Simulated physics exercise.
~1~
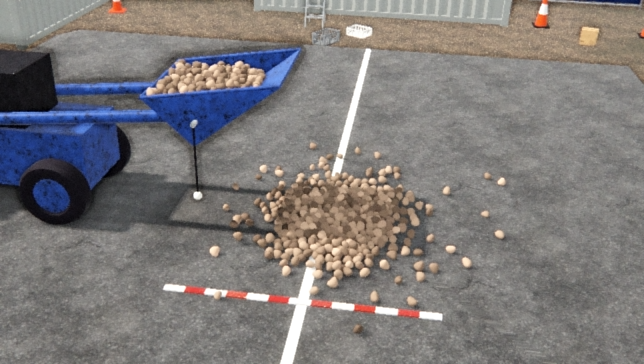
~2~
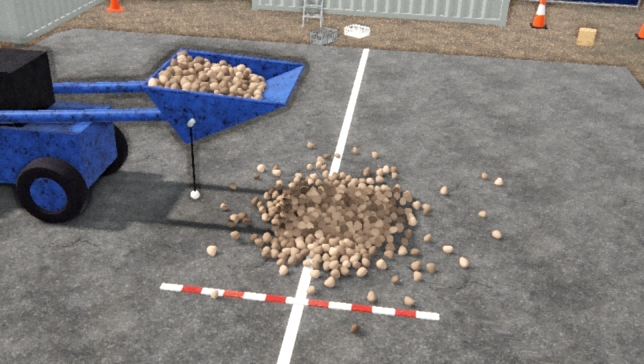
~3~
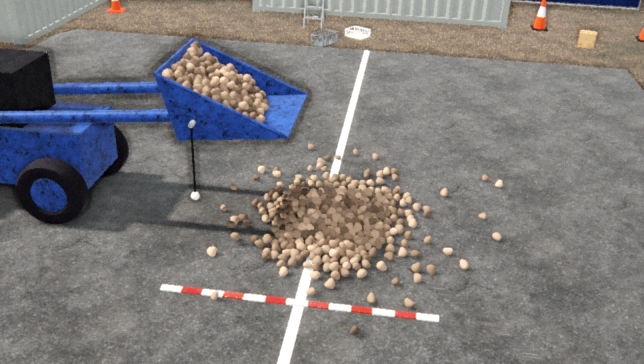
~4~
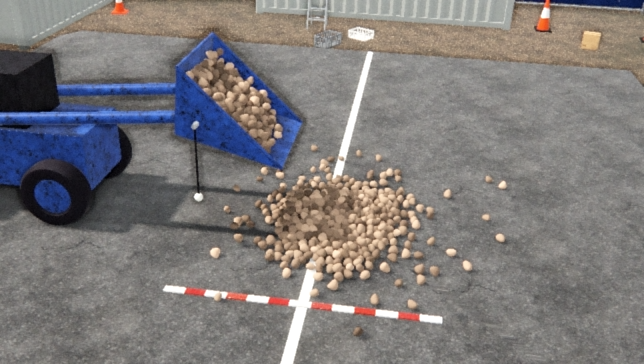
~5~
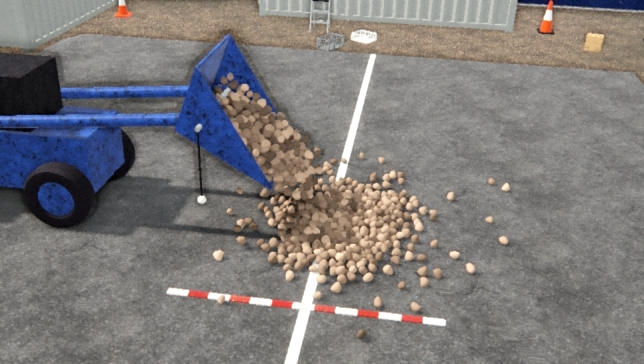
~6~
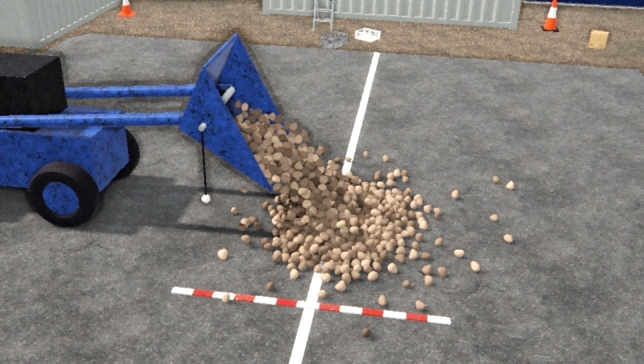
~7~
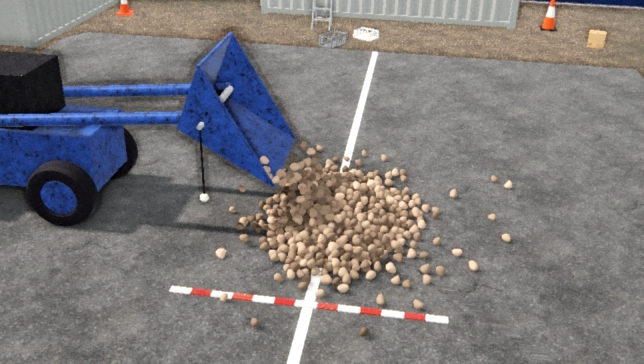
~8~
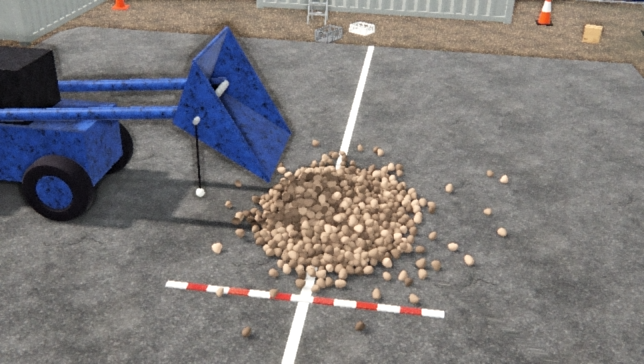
A blue loader tips its bucket and pours all its stones onto the pile below.
